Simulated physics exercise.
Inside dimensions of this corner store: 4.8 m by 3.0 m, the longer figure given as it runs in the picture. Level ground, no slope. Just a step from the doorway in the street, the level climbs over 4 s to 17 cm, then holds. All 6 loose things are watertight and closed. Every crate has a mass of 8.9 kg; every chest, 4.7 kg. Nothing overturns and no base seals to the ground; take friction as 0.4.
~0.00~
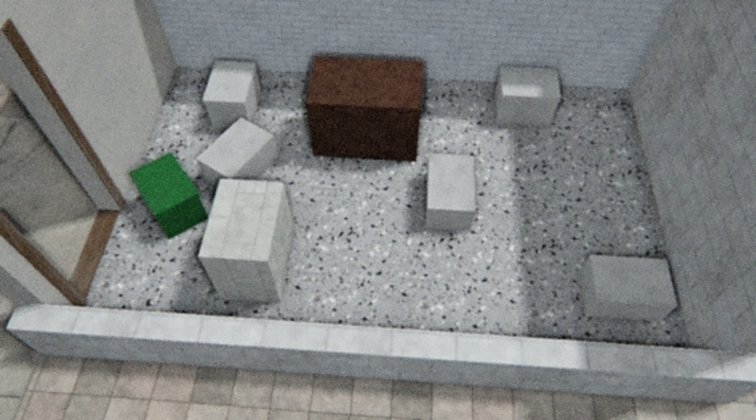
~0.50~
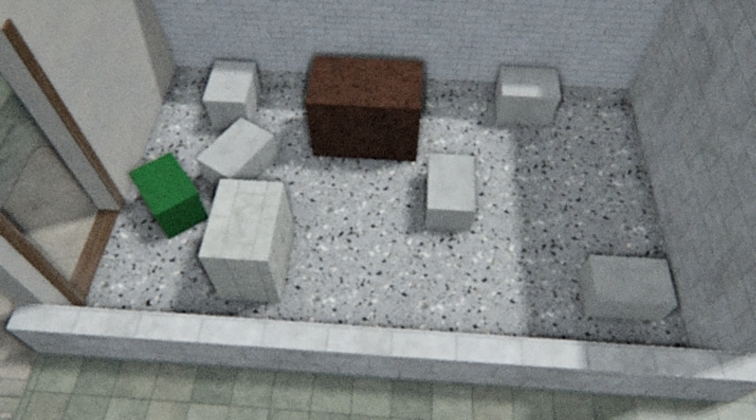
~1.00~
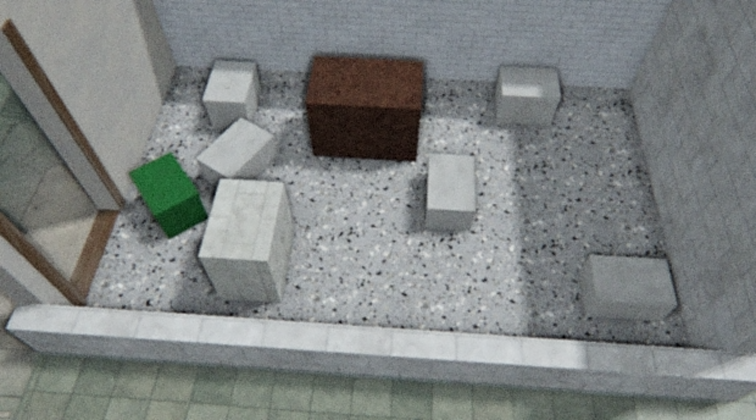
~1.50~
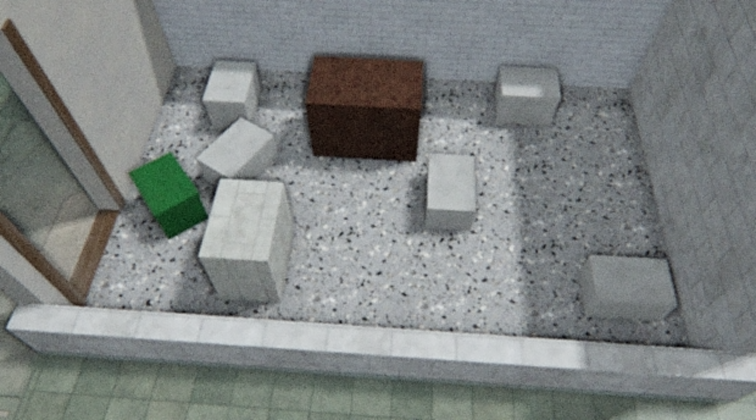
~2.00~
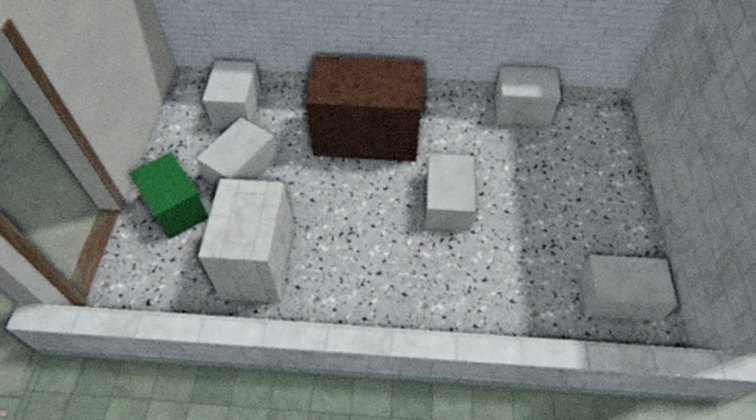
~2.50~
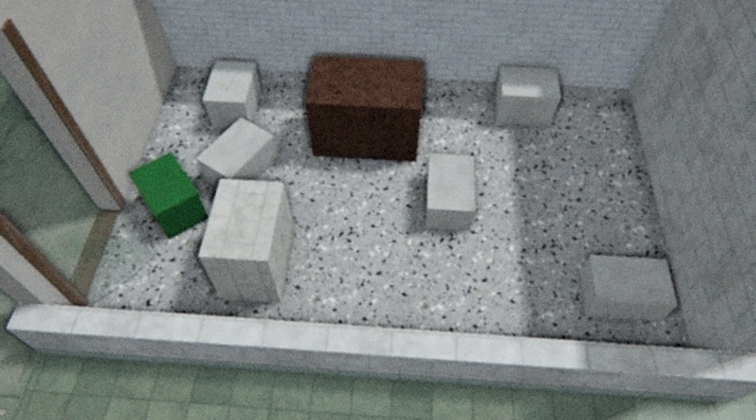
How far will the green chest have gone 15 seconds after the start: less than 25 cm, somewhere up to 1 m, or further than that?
It is left well away.
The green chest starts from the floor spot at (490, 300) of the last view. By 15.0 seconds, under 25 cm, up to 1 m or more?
It goes a long way.
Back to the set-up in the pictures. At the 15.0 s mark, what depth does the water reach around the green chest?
I'd say around 10 cm.
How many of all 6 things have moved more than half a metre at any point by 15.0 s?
The count comes to 5.
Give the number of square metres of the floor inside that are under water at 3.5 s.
That flooded area is roughly 1.5 m2.
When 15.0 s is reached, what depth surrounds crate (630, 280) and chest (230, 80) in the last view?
Roughly 8 and 7 cm.
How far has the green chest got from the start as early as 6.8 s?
Roughly 80 cm by then.
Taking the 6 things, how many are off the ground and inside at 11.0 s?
Count at that moment: 5.
After 3.5 s the green chest is near (179, 171), 0.2 m from its start, aground; 0 afloat.
After 6.8 s the green chest is near (165, 108), 0.9 m from its start, aground; 0 afloat.
After 11.0 s the green chest is near (172, 153), 0.3 m from its start, afloat; 5 afloat.
After 15.0 s the green chest is near (284, 55), 1.8 m from its start, afloat; 6 afloat.
